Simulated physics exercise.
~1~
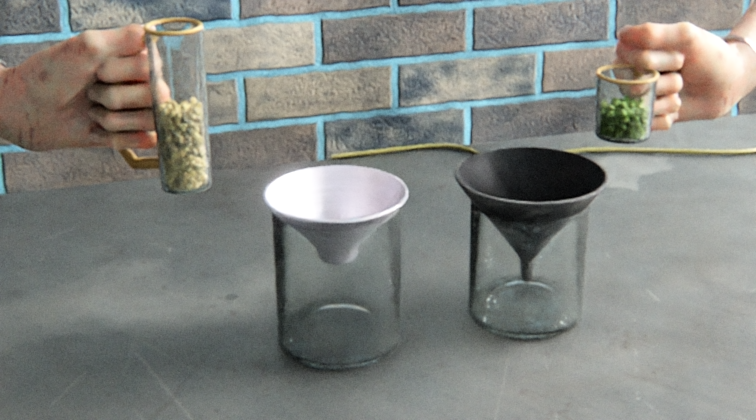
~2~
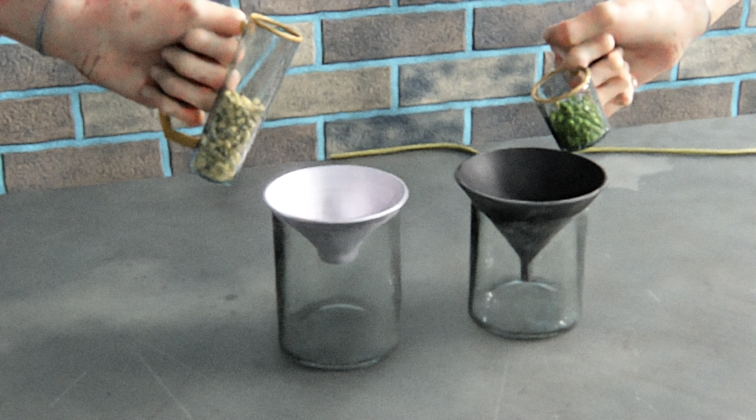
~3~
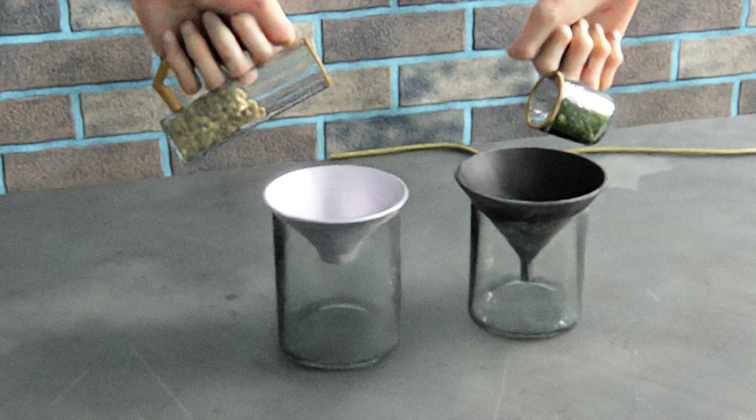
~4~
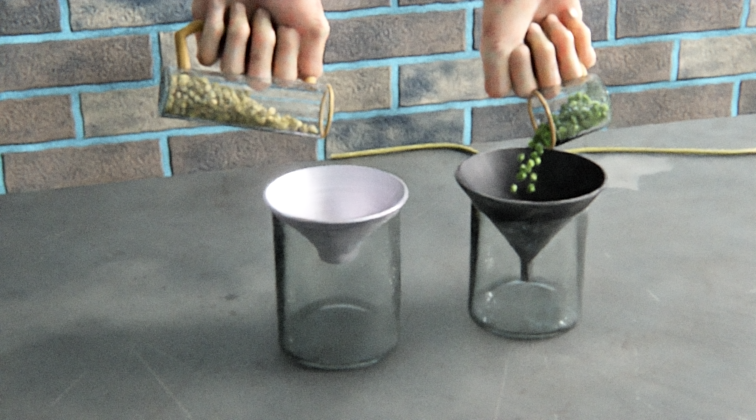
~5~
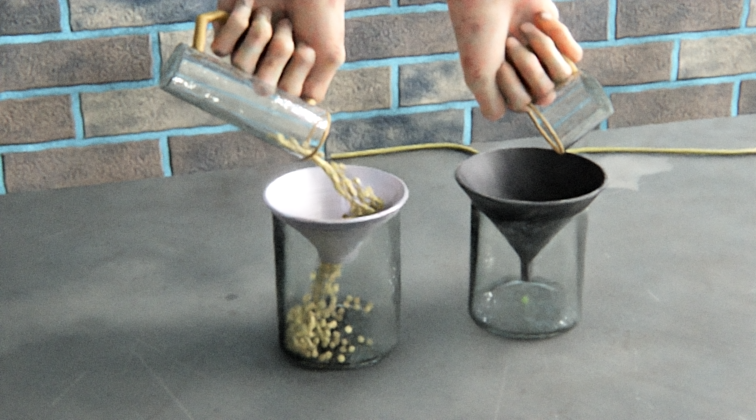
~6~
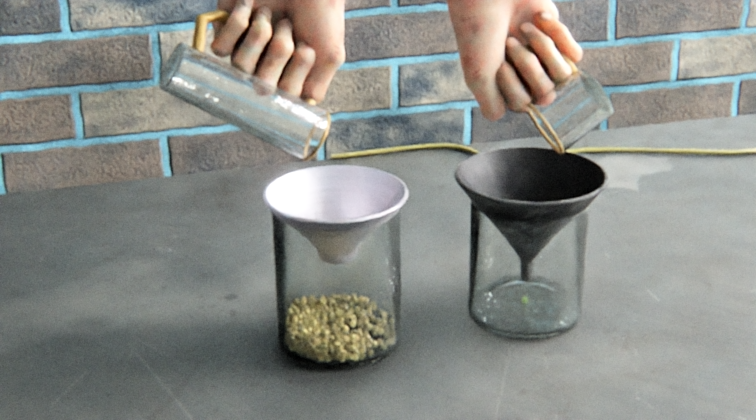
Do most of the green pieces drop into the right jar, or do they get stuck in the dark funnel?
Most of them get stuck in the dark funnel, and only a few reach the jar. The left funnel lets all of its tan pieces through.
On a table, hands tip two cups into funnels; the left drains, the right clogs.
